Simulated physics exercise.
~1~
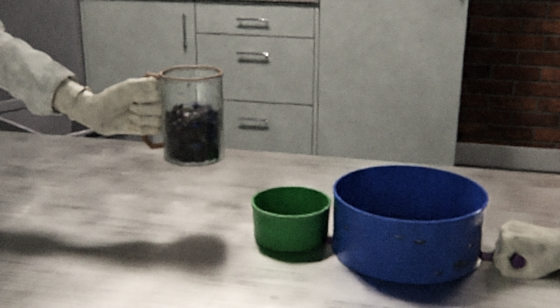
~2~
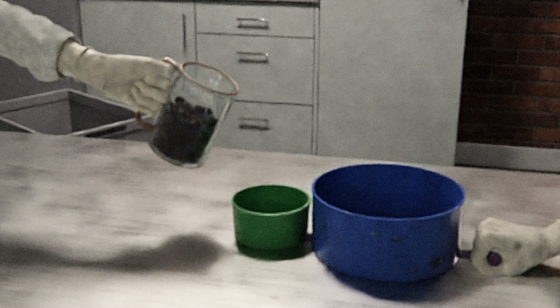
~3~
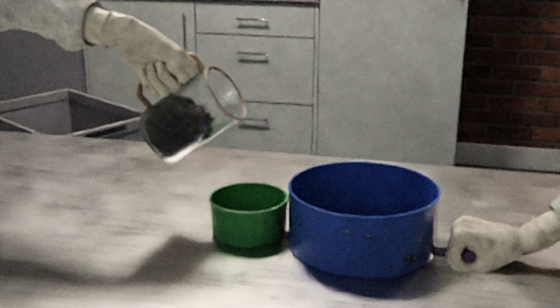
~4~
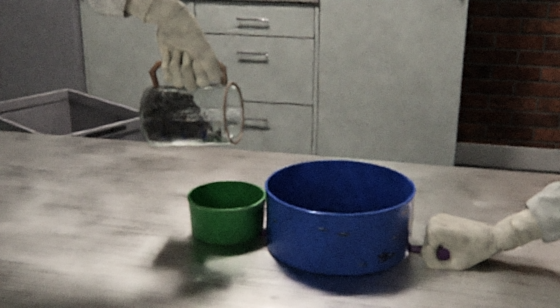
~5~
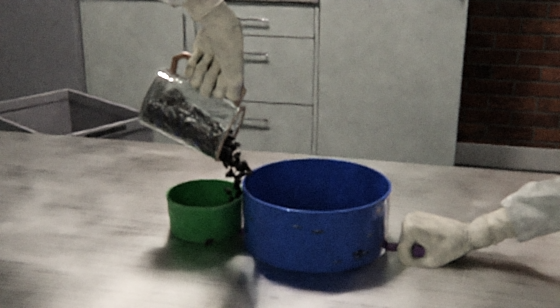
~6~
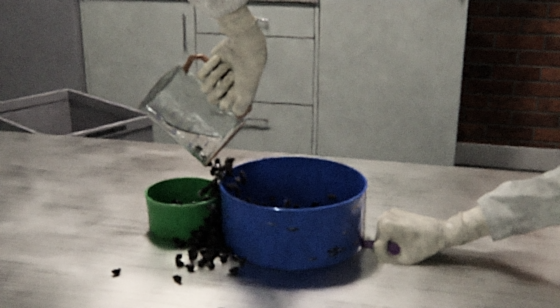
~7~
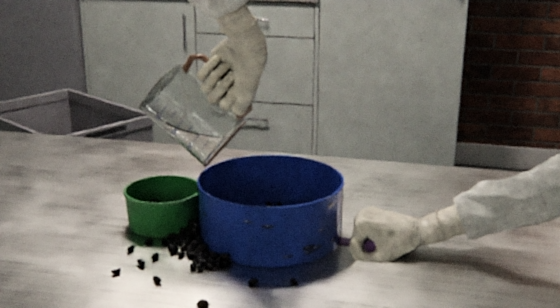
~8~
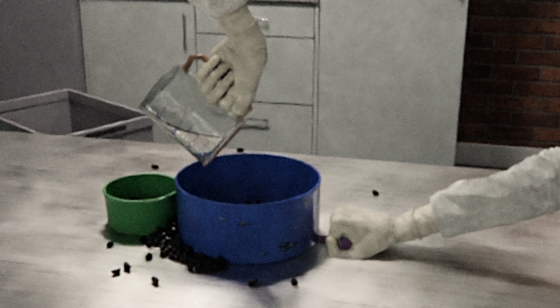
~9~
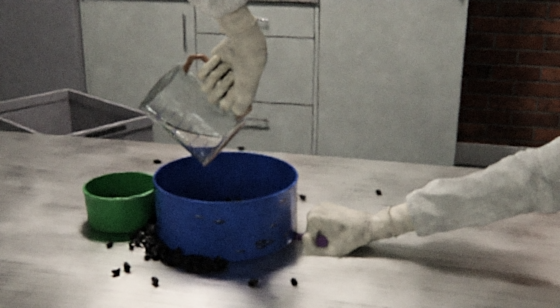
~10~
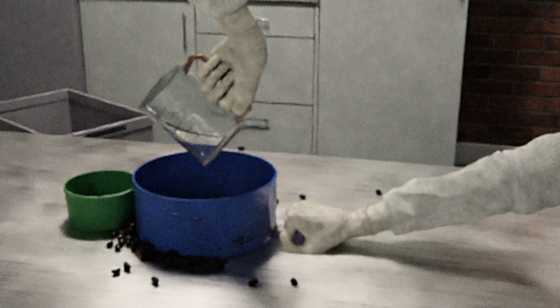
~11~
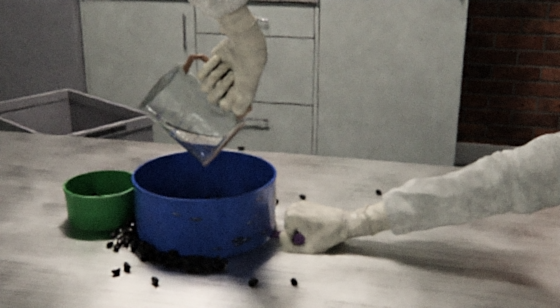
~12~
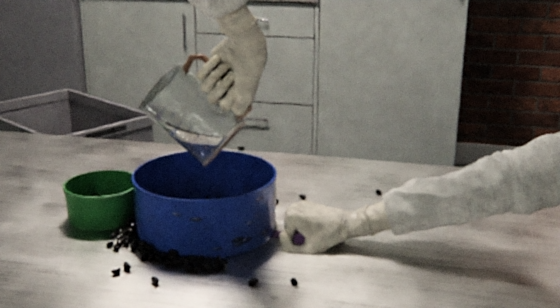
Gloved hand tipping black beans from a clear jug as another slides joined green and blue containers left, leaving many beans spilled.
